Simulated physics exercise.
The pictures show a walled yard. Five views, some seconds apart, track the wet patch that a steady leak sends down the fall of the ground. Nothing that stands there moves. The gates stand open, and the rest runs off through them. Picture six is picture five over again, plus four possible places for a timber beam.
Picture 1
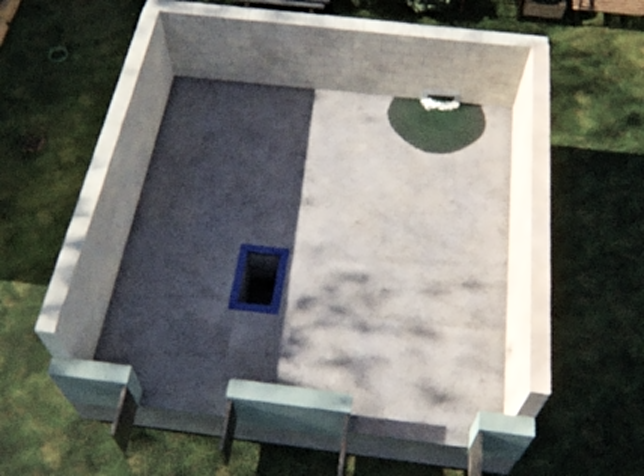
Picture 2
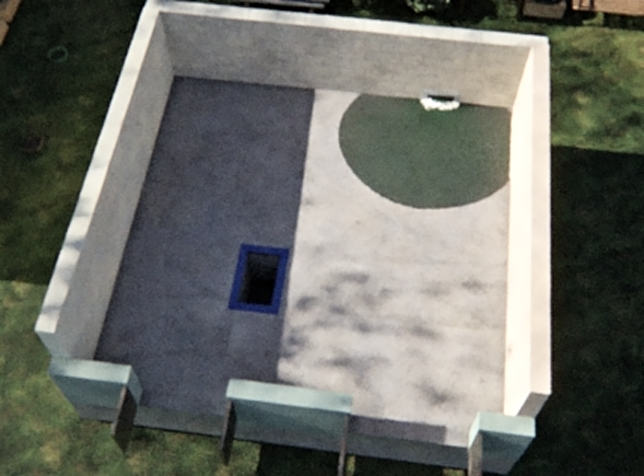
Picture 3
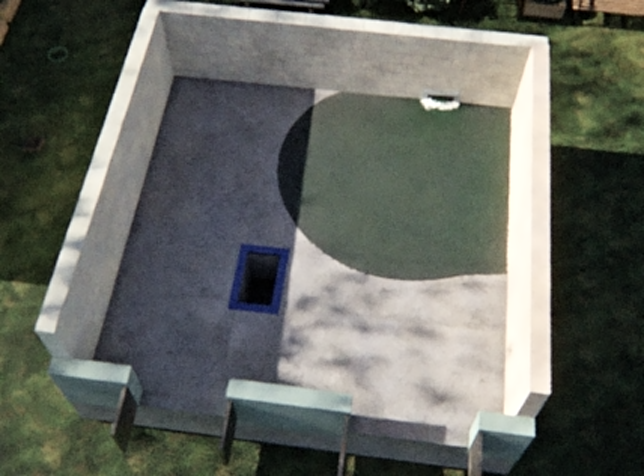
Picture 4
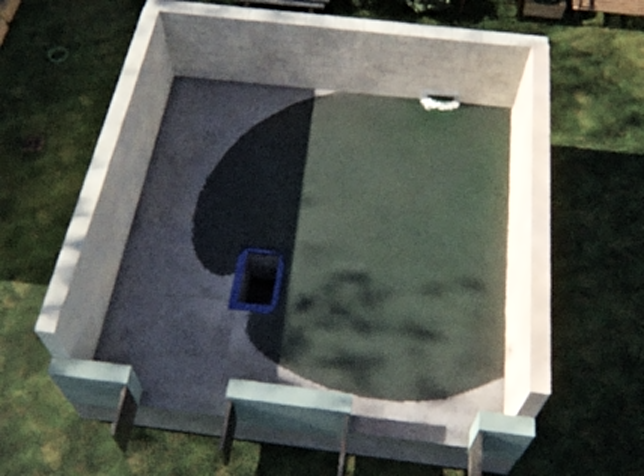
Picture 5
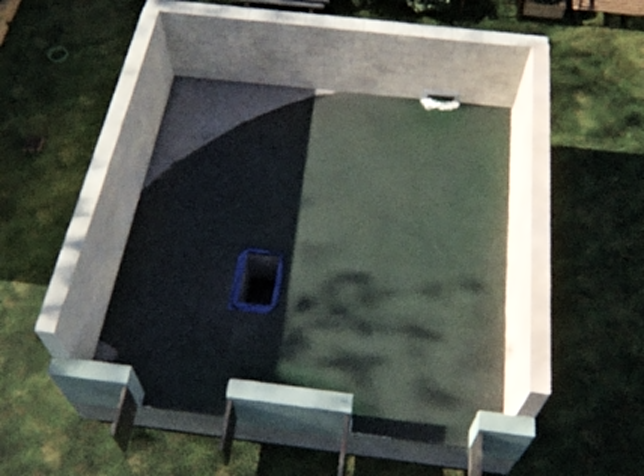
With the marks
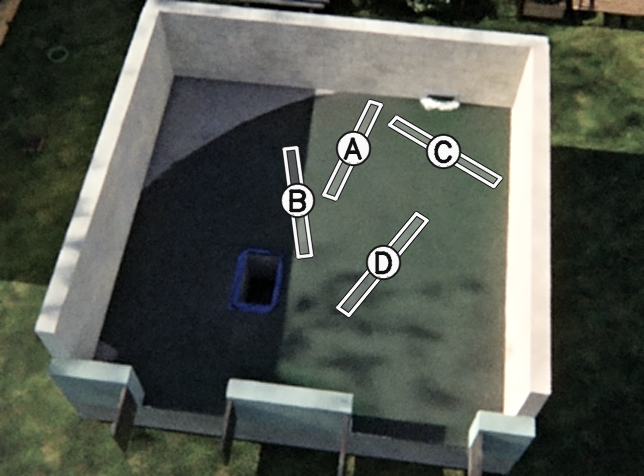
In this clip, a dark green wet patch spreads from a white spot by the back wall of a walled yard, widening across the pale right side, then over the darker left side and around a blue-edged drain pit.
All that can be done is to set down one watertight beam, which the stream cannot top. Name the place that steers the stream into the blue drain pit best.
D is best.
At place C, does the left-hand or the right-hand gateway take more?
More leaves on the left.
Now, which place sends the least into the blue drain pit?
Here it is place B.
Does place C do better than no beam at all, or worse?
Worse.
On the marked copy, A from (329, 196) to (375, 103); B from (290, 148) to (304, 256); C from (393, 121) to (497, 182); D from (343, 311) to (421, 217).
For place A, about 15 % of the stream goes into the blue drain pit, about 85 % out by the gates.
For place B, about 6 % of the stream goes into the blue drain pit, about 94 % out by the gates.
For place C, about 11 % of the stream goes into the blue drain pit, about 89 % out by the gates.
For place D, about 23 % of the stream goes into the blue drain pit, about 77 % out by the gates.
